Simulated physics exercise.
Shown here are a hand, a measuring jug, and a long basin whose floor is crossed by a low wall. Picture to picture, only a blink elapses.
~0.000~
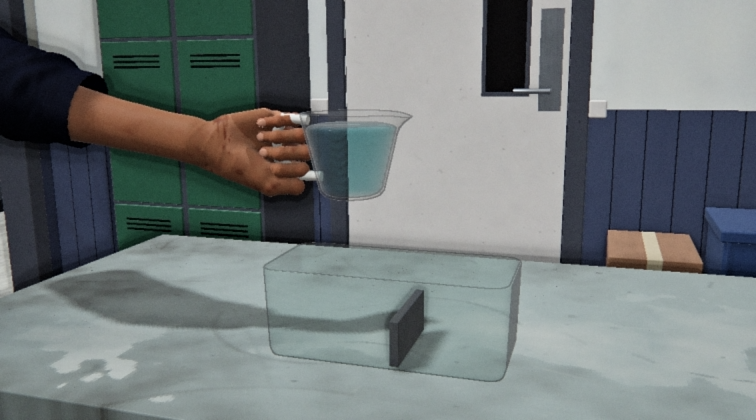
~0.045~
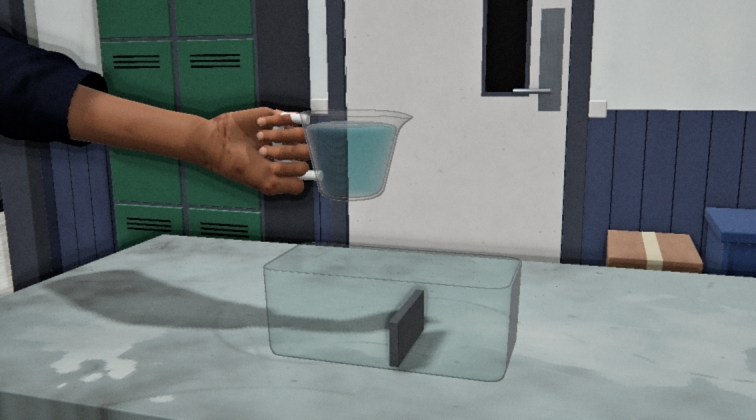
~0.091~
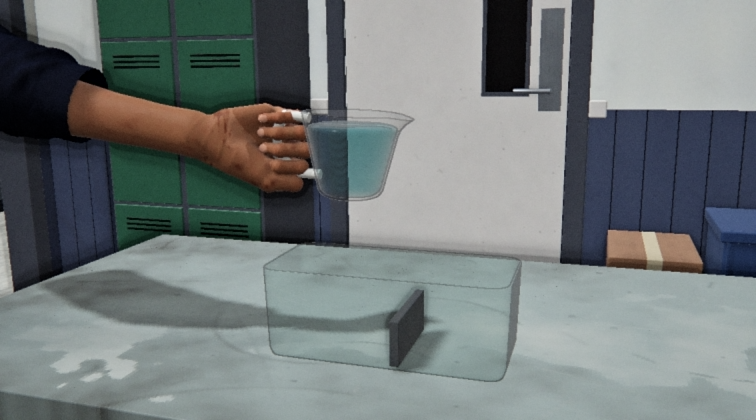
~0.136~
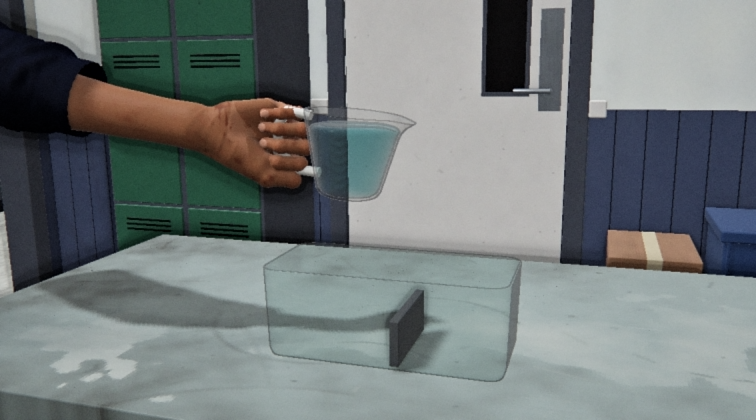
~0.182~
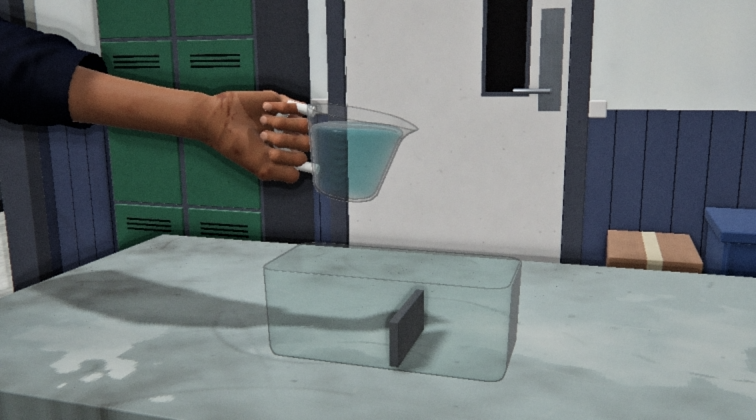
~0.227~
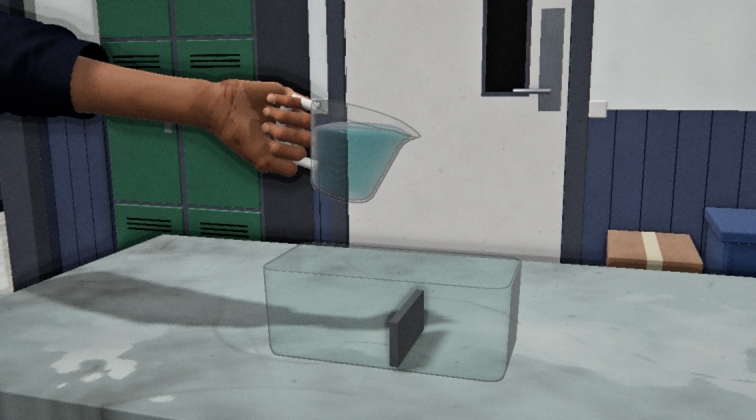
A hand reaching in from the left, its sleeve dark, holds a clear measuring jug of blue-green liquid above a long, transparent basin with a low dark wall across its floor. The fixed, slightly raised view shows a pale, blotchy tabletop, with green lockers, a whitish door and blue panelling behind. At first nearly still, the hand gradually tilts the jug rightward, its spout dipping slightly.
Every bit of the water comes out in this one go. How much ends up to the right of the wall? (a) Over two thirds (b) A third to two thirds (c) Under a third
a.
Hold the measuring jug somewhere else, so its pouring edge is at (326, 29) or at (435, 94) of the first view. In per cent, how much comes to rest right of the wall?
Roughly 10 % and 80 %.
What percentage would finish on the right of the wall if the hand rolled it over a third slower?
It comes to some 95 in a hundred.
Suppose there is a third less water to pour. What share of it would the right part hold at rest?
Estimate: Close to 90 per cent.
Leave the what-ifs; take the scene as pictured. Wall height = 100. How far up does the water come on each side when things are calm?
0 left, 60 right, give or take.
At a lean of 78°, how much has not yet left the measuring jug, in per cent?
Remaining share, estimated: 55 %.
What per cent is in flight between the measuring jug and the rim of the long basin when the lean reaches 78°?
That works out near 30 percent.
A moment on, the measuring jug is tipped on its side and 53 per cent is still to pour, 0 is left of the wall and 19 right of it.
Next, the measuring jug is tipped right over and 5 per cent is still to pour, 2 is left of the wall and 83 right of it.
Then the measuring jug is tipped right over and 0 per cent is still to pour, 7 is left of the wall and 91 right of it.
Later the measuring jug is tipped right over and 0 per cent is still to pour, 8 is left of the wall and 91 right of it.
At rest 8 per cent lies left of the wall, 91 right of it and 2 outside.
